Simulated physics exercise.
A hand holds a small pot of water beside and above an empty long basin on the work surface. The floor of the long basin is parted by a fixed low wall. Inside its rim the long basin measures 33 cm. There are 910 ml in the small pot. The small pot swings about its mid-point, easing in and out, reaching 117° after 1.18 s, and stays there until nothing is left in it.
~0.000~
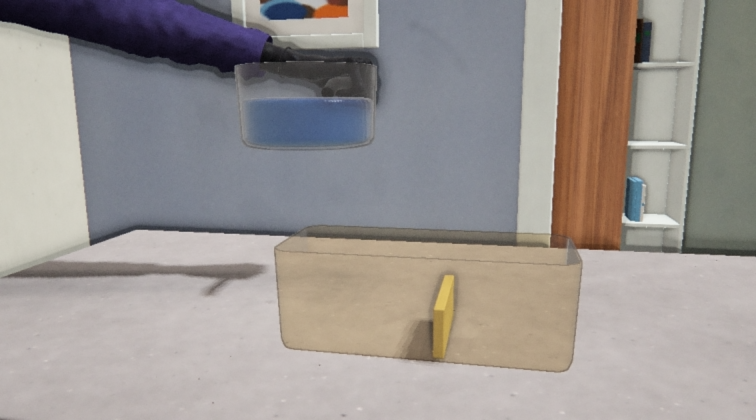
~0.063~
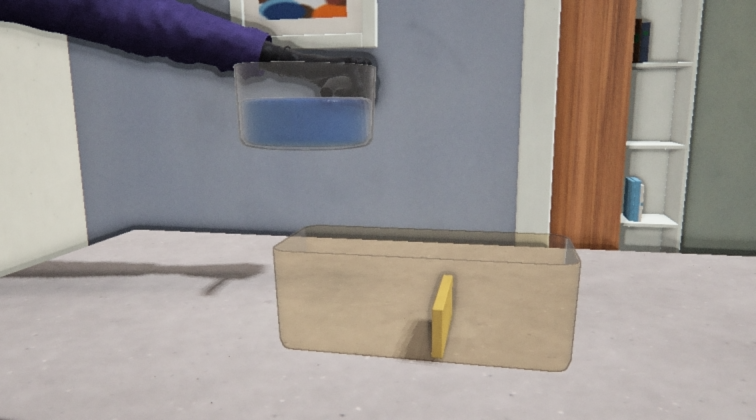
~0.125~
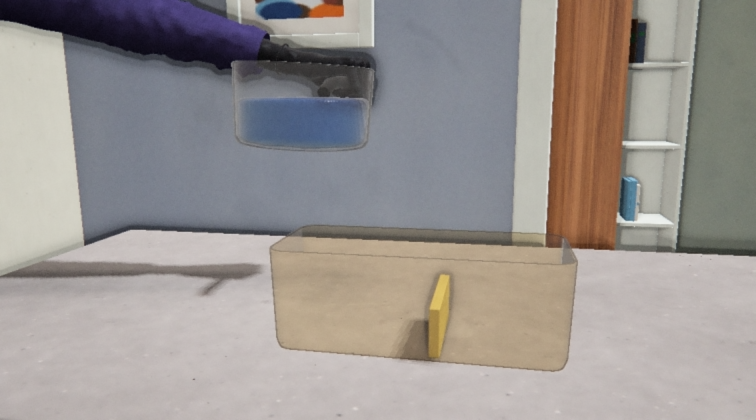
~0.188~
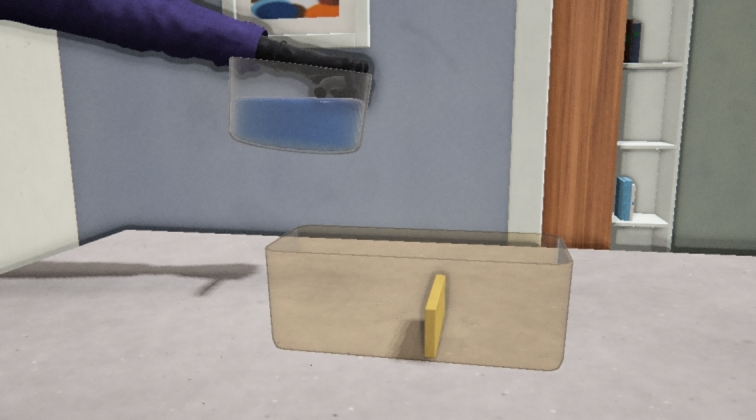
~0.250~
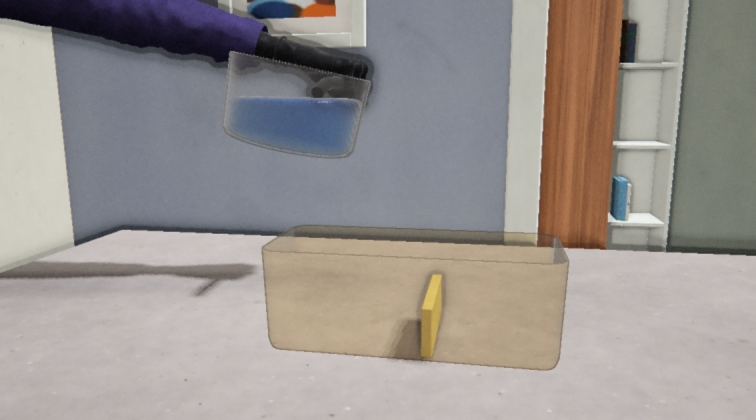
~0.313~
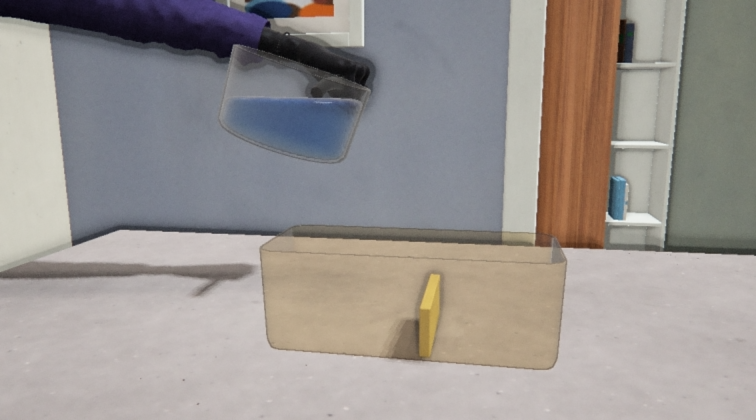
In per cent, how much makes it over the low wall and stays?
Roughly 15 per cent is past the wall.
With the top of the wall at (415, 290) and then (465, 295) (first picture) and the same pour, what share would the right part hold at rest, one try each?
In turn about 55 and 0 per cent.
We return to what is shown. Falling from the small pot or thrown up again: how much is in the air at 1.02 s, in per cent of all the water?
Some 10 per cent.
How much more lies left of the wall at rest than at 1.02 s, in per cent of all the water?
Some 16 per cent.
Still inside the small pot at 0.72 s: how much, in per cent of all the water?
Near 54 in a hundred.
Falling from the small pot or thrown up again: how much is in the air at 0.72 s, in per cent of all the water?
About 34 per cent.
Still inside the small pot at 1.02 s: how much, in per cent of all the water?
Near 8 in a hundred.
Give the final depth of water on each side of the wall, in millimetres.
Left about 34 mm, right about 8 mm.
Then, 0.72 s in, the tilt is 79° and 54 per cent is still to pour, 10 is left of the wall and 1 right of it.
Then, 1.02 s in, the tilt is 112° and 8 per cent is still to pour, 67 is left of the wall and 15 right of it.
Then, 1.34 s in, the tilt is 117° and 0 per cent is still to pour, 83 is left of the wall and 15 right of it.
Then, 1.68 s in, the tilt is 117° and 0 per cent is still to pour, 83 is left of the wall and 15 right of it.
Finally, 83 per cent lies left of the wall, 15 right of it and 2 outside.
